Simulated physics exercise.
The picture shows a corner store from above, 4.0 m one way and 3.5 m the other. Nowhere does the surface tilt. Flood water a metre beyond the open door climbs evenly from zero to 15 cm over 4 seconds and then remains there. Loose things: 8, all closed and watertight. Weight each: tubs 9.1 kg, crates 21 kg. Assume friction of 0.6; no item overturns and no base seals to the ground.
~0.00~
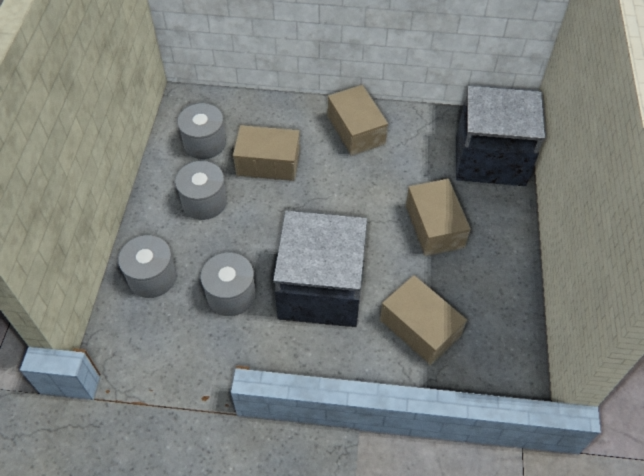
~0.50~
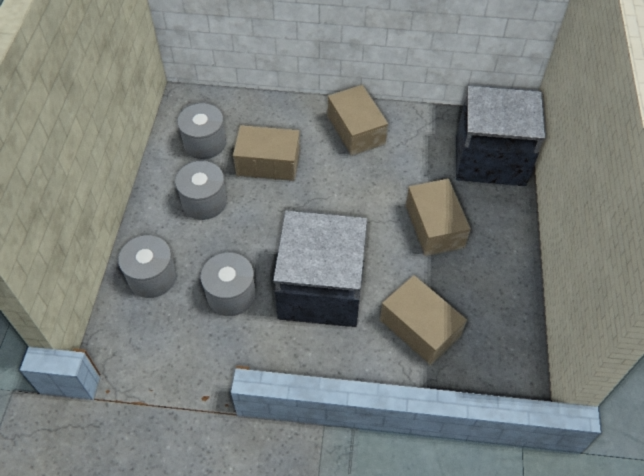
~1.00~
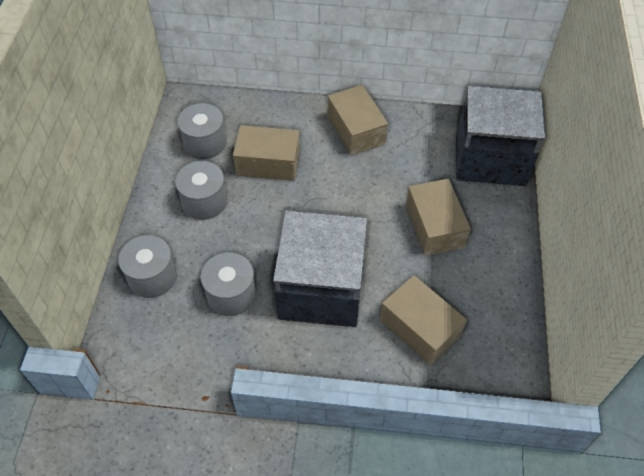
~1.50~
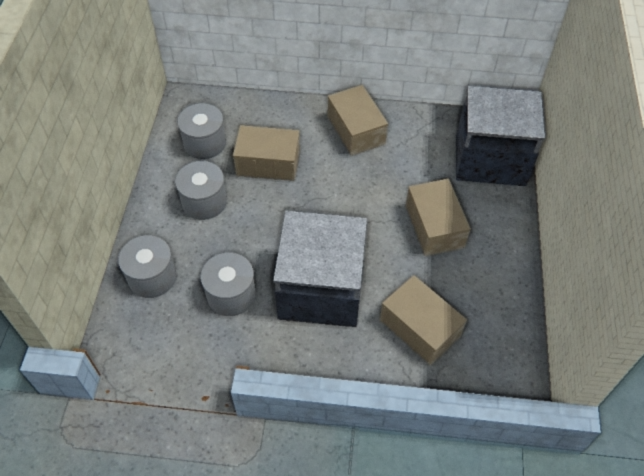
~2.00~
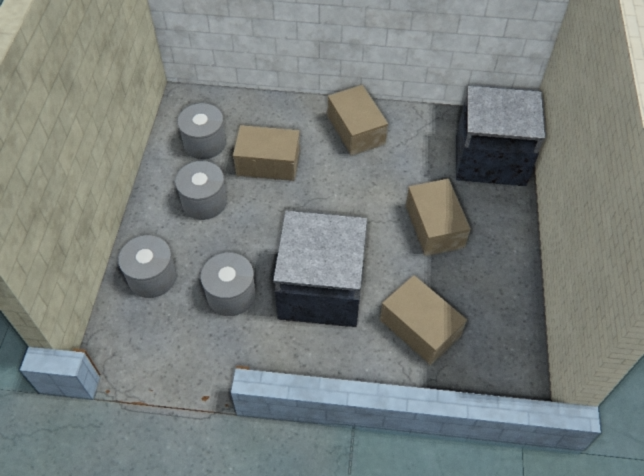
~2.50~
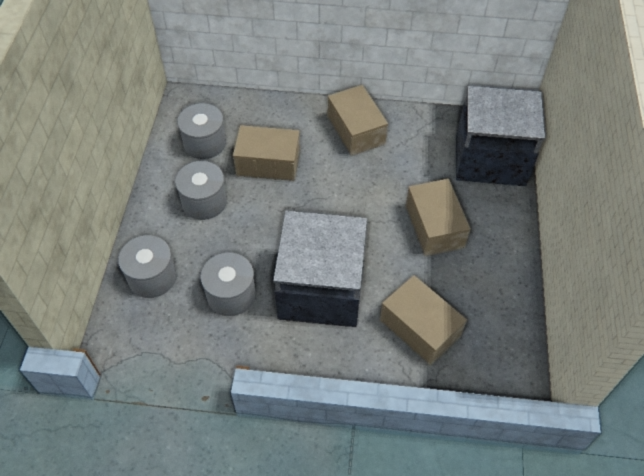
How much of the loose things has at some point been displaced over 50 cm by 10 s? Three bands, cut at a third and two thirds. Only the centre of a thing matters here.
I'd predict that a third up to two thirds of the things get moved that far.
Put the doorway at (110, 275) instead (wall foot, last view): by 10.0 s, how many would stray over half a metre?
The answer would then be 1.
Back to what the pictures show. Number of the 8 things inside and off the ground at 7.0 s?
Total: 1.
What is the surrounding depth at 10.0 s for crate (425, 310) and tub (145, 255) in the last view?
Close to 2 and 11 centimetres.
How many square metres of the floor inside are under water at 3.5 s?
Roughly 1.0 m2 of it is wet.
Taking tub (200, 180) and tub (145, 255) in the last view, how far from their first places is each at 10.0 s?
In turn: 140 cm, 250 cm.
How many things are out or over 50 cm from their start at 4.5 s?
I count 0 of them.
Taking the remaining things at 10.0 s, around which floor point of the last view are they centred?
I'd put it close to (351, 172) in the last view.
After 3.5 s 0 of 8 are over 50 cm from their spots; 0 afloat.
After 4.5 s 0 of 8 are over 50 cm from their spots; 0 afloat.
After 7.0 s 3 of 8 are over 50 cm from their spots; 1 afloat.
After 10.0 s 4 of 8 are over 50 cm from their spots, and 4 have been at some point; 4 afloat.
